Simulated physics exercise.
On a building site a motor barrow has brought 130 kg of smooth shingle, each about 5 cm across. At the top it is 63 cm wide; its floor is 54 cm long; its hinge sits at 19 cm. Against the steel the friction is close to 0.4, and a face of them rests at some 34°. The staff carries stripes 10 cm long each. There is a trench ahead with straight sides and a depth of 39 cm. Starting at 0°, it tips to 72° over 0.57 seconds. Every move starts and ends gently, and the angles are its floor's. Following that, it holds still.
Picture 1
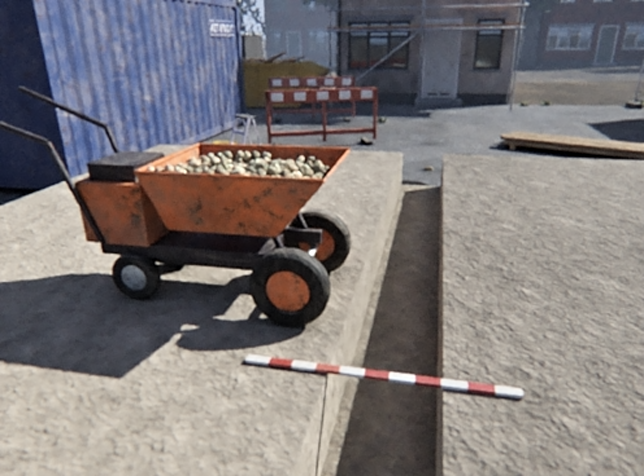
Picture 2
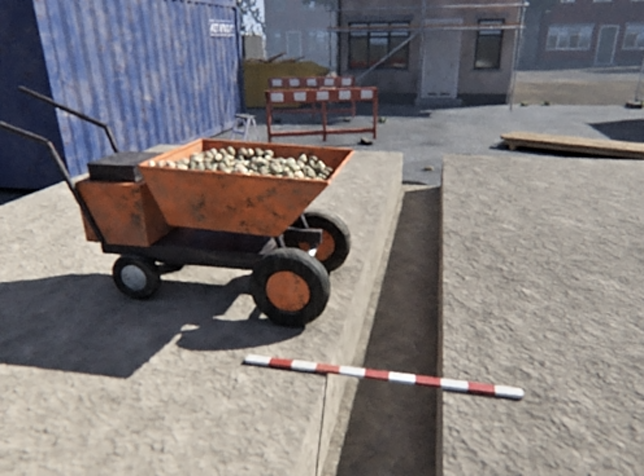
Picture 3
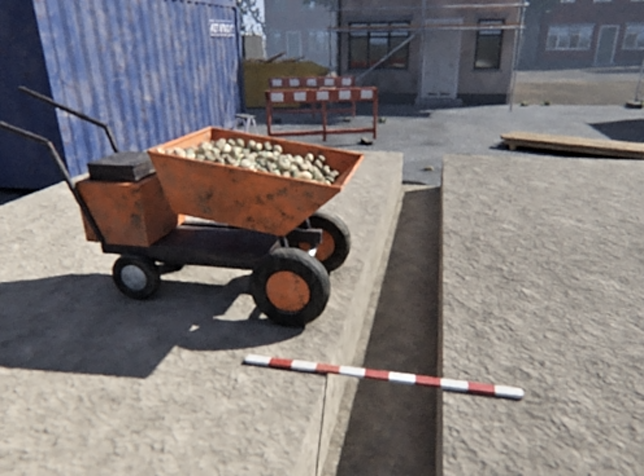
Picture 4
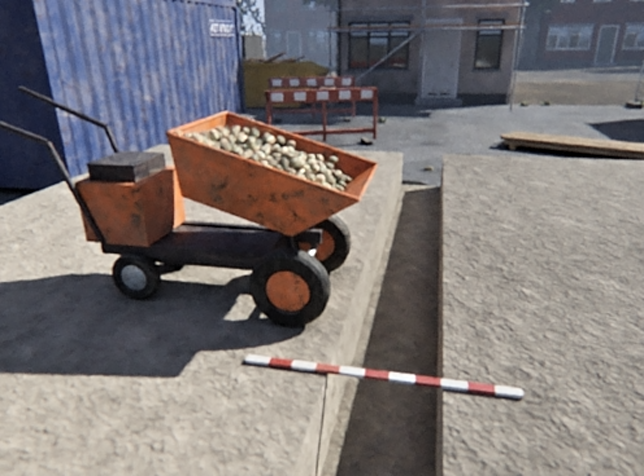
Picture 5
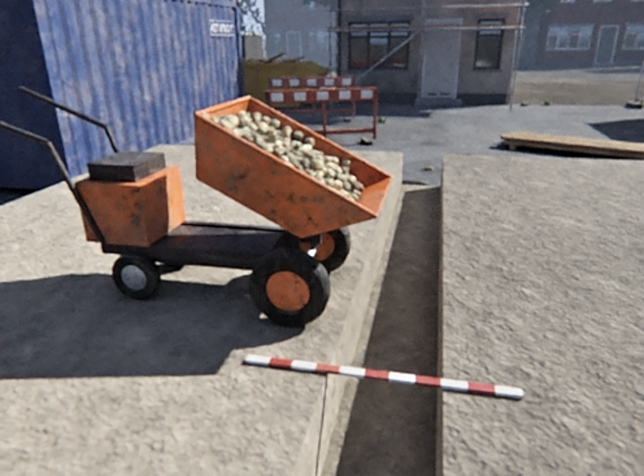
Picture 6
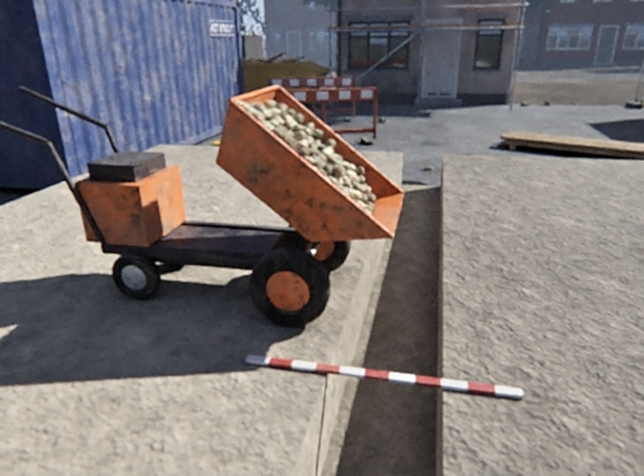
An orange motor barrow loaded with smooth stones stood still beside a trench while its skip gradually tilted up and forward to the right, the pale stones staying inside as the slope grew steep.
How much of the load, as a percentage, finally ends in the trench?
I would put it at about 22 per cent.
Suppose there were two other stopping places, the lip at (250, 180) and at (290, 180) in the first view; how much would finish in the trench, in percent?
The first start gives about 90 per cent, the second about 55.
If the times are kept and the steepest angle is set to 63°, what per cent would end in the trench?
It would be near 30 per cent.
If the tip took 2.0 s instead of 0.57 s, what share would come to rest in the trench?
Roughly 40 per cent.
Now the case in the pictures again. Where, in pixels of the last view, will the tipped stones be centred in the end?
Their centre sits close to (512, 311).
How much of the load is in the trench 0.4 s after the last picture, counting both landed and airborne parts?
About 10%.
Then, 0.1 s after the last picture the floor is at 61°, 100 % in the skip; the foremost stones are at (400, 241).
Then, 0.4 s after the last picture the floor is at 72°, 63 % in the skip, 8 % in the trench, 29 % past the trench; the foremost stones are at (495, 309).
Then, 0.7 s after the last picture the floor is at 72°, 5 % in the skip, 16 % in the trench, 79 % past the trench; the foremost stones are past the picture's edge.
Then, 2.7 s after the last picture the floor is at 72°, 0 % in the skip, 22 % in the trench, 78 % past the trench; the foremost stones are past the picture's edge.
